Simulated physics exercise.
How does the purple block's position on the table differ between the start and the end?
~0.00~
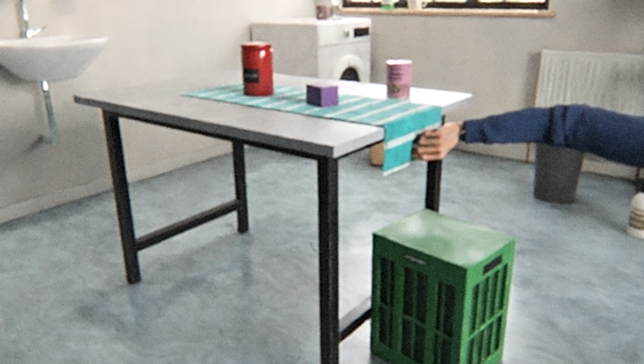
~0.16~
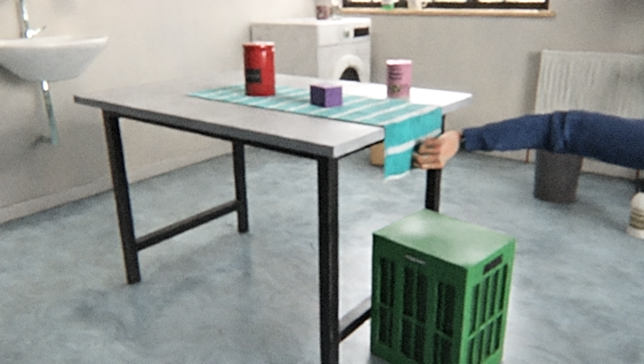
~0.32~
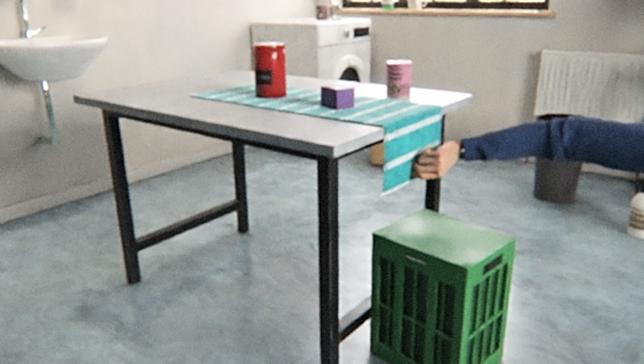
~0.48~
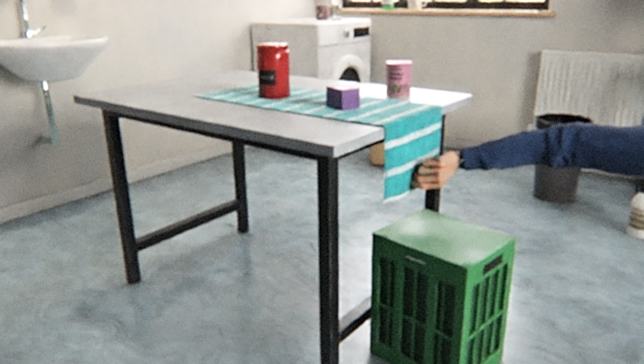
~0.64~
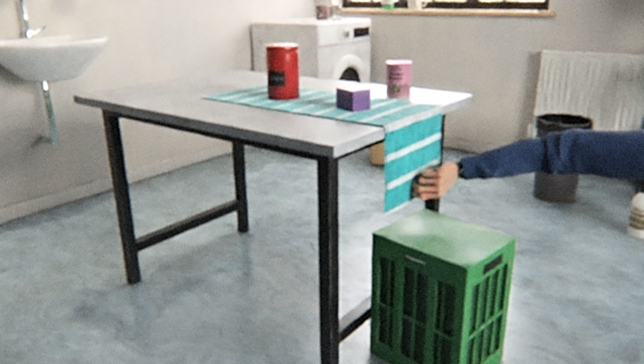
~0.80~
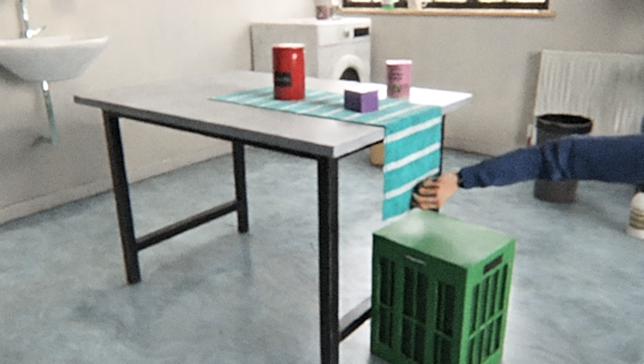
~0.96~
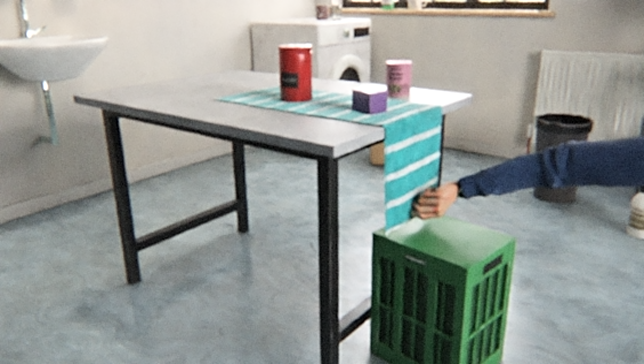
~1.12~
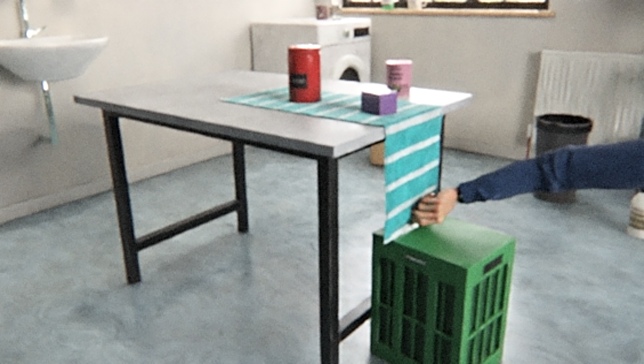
At the start the purple block sits between the red canister and the pink tin with a clear gap before the tin. By the end it has moved right with the towel and is close to the pink tin, nearer the table's right end.
